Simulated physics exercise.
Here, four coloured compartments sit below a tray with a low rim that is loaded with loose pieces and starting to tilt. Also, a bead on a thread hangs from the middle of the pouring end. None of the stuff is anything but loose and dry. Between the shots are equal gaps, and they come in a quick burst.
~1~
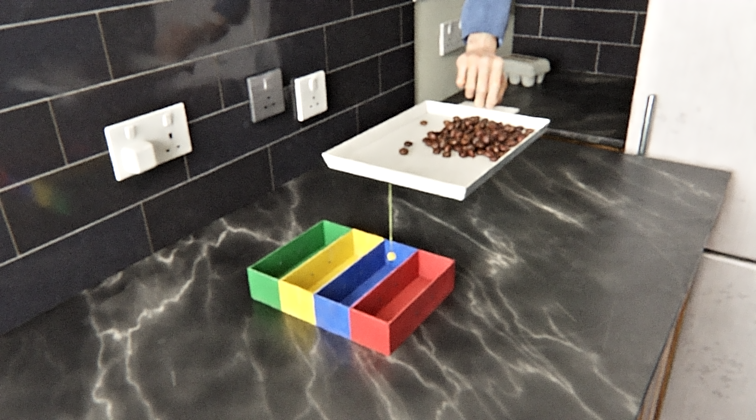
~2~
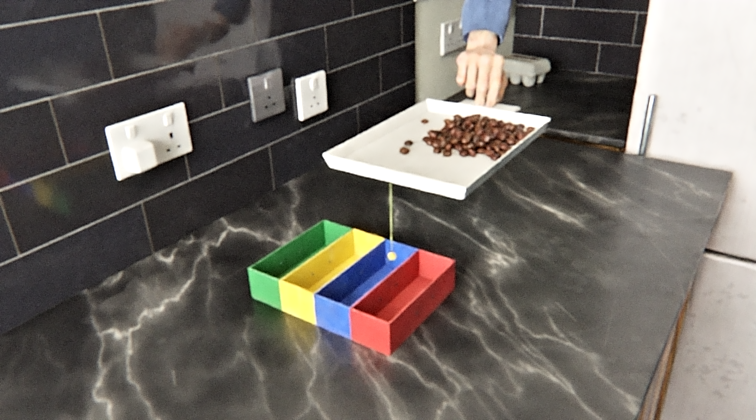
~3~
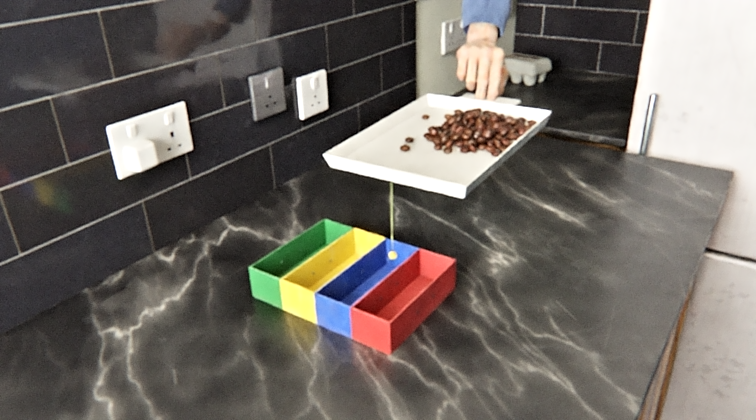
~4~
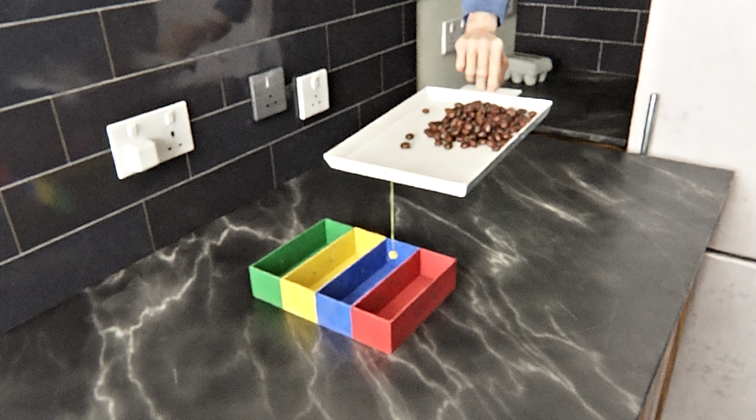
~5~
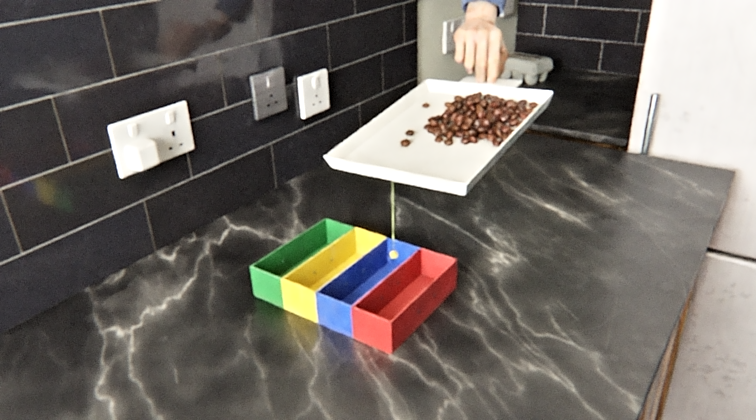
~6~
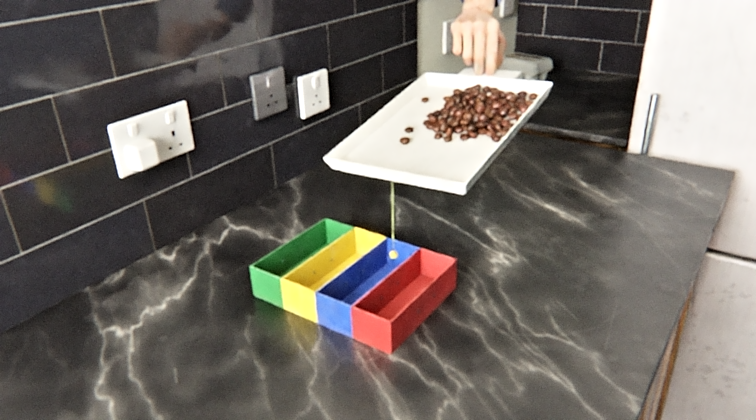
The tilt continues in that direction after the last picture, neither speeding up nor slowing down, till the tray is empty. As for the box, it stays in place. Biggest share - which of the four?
Yellow.
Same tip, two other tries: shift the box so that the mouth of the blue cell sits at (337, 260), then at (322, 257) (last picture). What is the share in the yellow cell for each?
You'd get near 20 per cent and afterwards near 0 per cent.
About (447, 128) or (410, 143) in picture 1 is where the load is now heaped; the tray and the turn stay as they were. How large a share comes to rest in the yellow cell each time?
Near 60 and 60 percent respectively.
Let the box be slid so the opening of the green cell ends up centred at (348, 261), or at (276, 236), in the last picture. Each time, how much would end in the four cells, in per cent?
Result: 70 % and 90 %.
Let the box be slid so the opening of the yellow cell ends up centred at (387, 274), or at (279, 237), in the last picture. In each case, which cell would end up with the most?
In the first try it is that green cell, in the second it is the cell in red.
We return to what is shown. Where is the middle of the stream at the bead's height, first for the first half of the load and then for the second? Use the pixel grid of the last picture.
First roughly (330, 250), then roughly (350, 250).
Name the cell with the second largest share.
After the leader, it is the blue cell.
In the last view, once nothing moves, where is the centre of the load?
The centre settles at about (341, 290).
Soon, tray tipped steeply; nearly all on the tray; a stray few in the yellow cell; a small part falling or outside the box.
A while on, tray tipped right over; about half on the tray; about a quarter in the yellow cell; a small part in the blue cell; a small part in the green cell; a stray few in the red cell; a small part falling or outside the box.
Towards the end, tray tipped past a quarter turn; about half in the yellow cell; about a quarter in the blue cell; a small part in the red cell; a small part in the green cell; a stray few falling or outside the box.
Finally, tray tipped past a quarter turn; about half in the yellow cell; about a quarter in the blue cell; a small part in the red cell; a small part in the green cell; a stray few outside the box.
